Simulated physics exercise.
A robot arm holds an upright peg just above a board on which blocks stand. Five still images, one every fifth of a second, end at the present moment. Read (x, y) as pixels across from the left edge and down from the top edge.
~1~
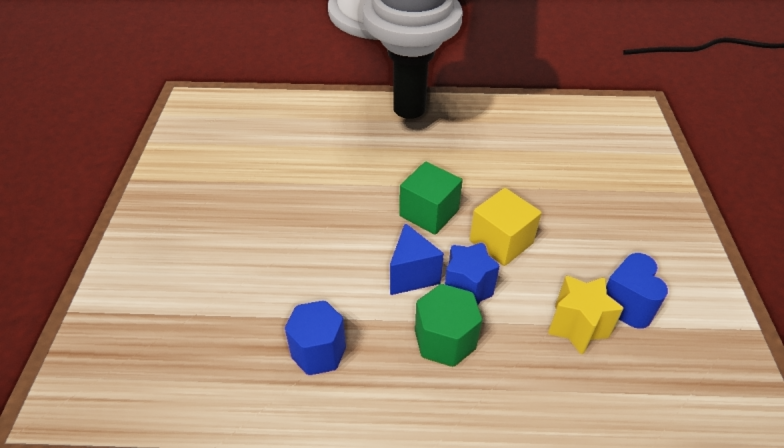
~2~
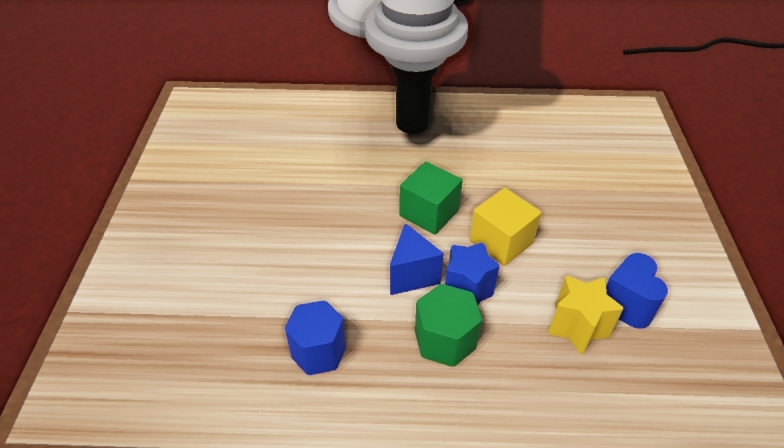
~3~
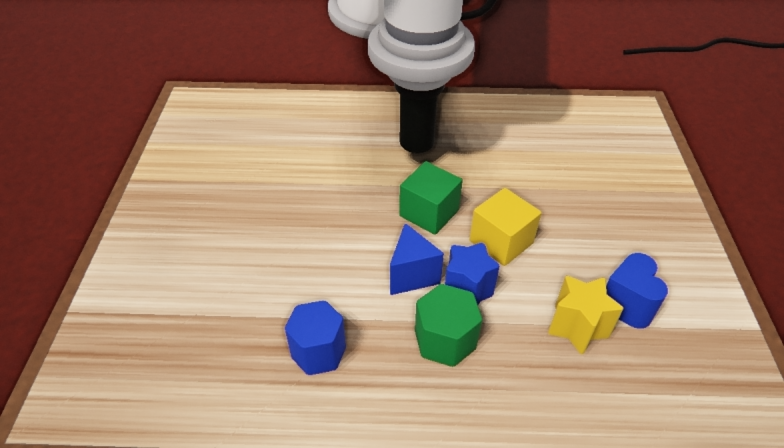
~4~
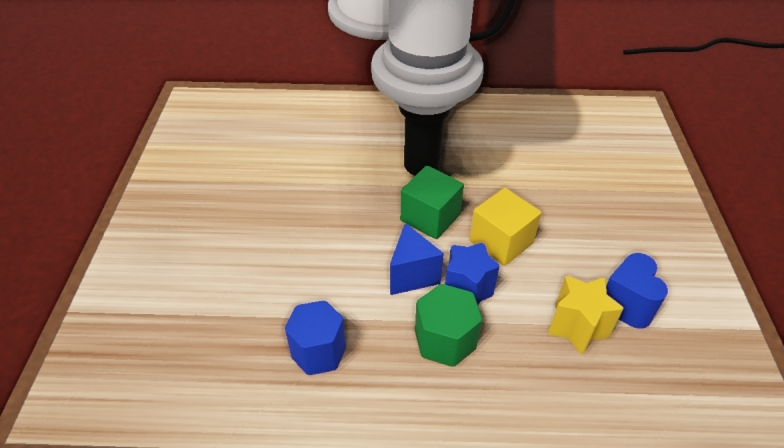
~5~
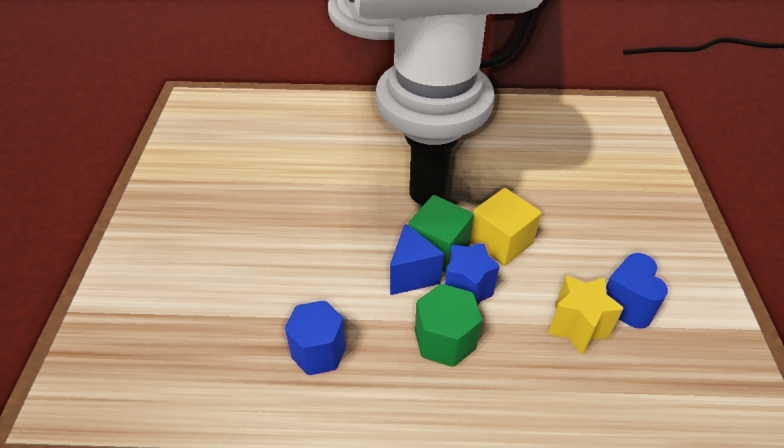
A pale wooden board with a dark rim lies on a deep red surface, seen from above at an angle by a still camera. Green and yellow cubes sit near the middle above a blue triangle, blue star and green hexagonal block, with a blue block to the left and a yellow star and blue heart to the right. A grey-white robot arm moves its black peg toward the viewer and pushes the green cube slightly forward, close to the triangle and star.
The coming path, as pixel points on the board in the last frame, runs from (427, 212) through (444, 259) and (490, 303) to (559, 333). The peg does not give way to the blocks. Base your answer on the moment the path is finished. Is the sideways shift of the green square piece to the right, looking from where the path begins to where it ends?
Yes.
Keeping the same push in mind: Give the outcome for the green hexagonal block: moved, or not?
It gets pushed out of place.
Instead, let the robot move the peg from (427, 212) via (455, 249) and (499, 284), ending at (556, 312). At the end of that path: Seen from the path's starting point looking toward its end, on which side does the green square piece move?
Rightward.
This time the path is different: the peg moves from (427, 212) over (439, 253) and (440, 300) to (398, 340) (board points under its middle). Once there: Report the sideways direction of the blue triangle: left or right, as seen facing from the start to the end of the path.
It shifts to the right.
On the path given first. One third of the way, peg (447, 241); blue triangle (405, 264); green square piece (459, 267), turned 30° clockwise; green hexagonal block (451, 322), turned 30° clockwise; blue star (501, 296), turned 25° anticlockwise.
Two thirds of the way, peg (494, 285); blue triangle (405, 264); green square piece (486, 312), turned 85° clockwise; green hexagonal block (447, 355), turned 35° clockwise; blue star (530, 350), turned 50° anticlockwise.
At the end, peg (565, 316); blue triangle (405, 264); green square piece (488, 316), turned 90° clockwise; green hexagonal block (447, 355), turned 35° clockwise; blue star (532, 352), turned 50° anticlockwise; yellow star (615, 305), turned 20° anticlockwise.
